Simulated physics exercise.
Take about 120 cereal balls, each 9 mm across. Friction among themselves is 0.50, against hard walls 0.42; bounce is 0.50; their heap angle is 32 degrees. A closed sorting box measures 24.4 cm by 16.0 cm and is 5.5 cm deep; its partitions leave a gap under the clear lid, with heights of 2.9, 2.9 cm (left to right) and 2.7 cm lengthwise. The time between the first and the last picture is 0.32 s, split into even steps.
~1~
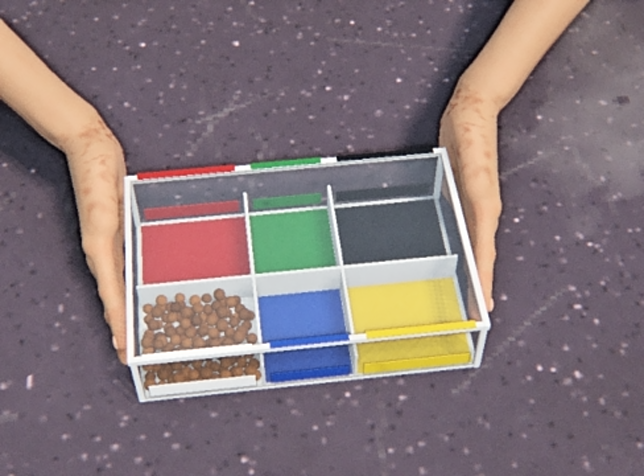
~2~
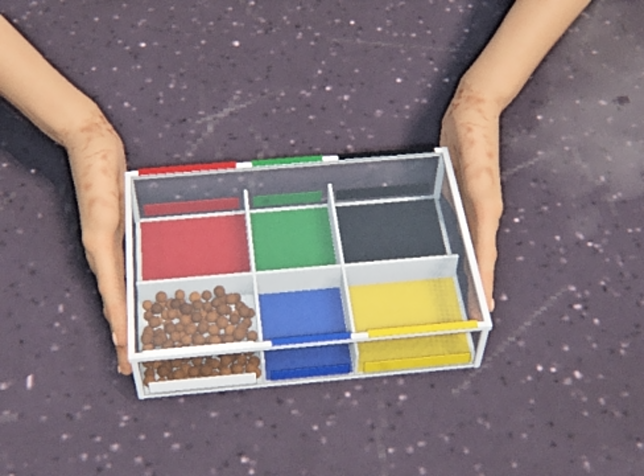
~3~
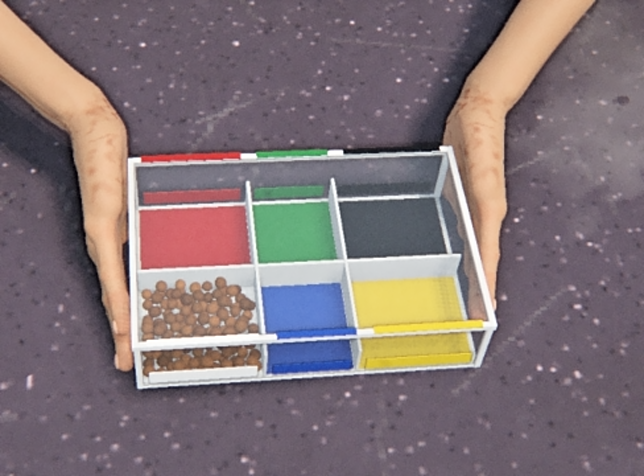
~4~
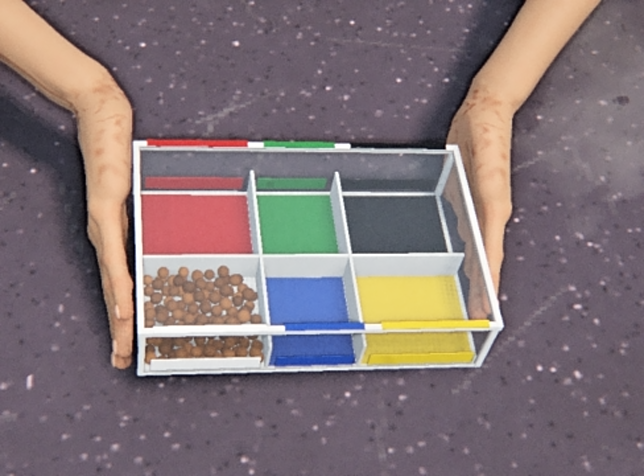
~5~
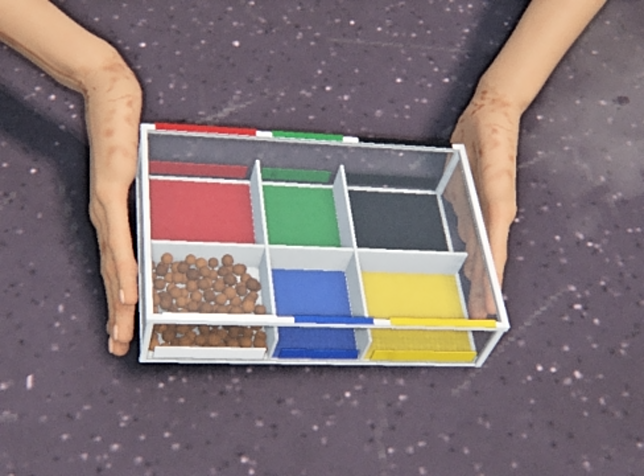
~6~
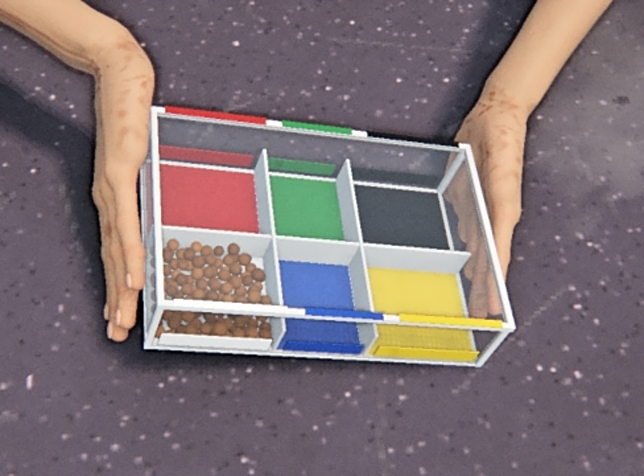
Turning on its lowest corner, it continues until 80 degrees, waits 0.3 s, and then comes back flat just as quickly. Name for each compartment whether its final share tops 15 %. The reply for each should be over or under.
For red it is under, for blue it is under, for green it is under, for yellow it is over, for white it is over, for black it is under.
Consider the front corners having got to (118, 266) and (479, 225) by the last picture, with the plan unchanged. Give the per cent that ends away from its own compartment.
Estimate: Near 25 %.
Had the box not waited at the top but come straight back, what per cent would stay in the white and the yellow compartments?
Final amounts, white 65% and yellow 25%.
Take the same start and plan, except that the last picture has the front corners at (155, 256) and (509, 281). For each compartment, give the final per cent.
Each compartment ends with this per cent: Red 0, blue 0, green 5, yellow 0, white 65 and black 30.
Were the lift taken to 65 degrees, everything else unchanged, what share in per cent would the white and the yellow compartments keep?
In per cent, white 95 and yellow 5.
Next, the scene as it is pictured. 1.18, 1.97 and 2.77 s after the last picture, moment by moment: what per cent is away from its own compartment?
In order, some 25, 35 and 35.
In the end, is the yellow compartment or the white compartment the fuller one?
Fuller: White.
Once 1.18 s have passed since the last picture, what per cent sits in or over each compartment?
You'd see red at 0, blue at 5, green at 0, yellow at 20, white at 75 and black at 0 per cent.
Then, 1.18 s after the last picture, tilt 80 degrees; blue 5 %, yellow 20 %, white 75 %.
Then, 1.97 s after the last picture, tilt 40 degrees; yellow 35 %, white 65 %.
Then, 2.77 s after the last picture, tilt 0 degrees; yellow 35 %, white 65 %.
In the end, red 0 %, blue 0 %, green 0 %, yellow 35 %, white 65 %, black 0 %.
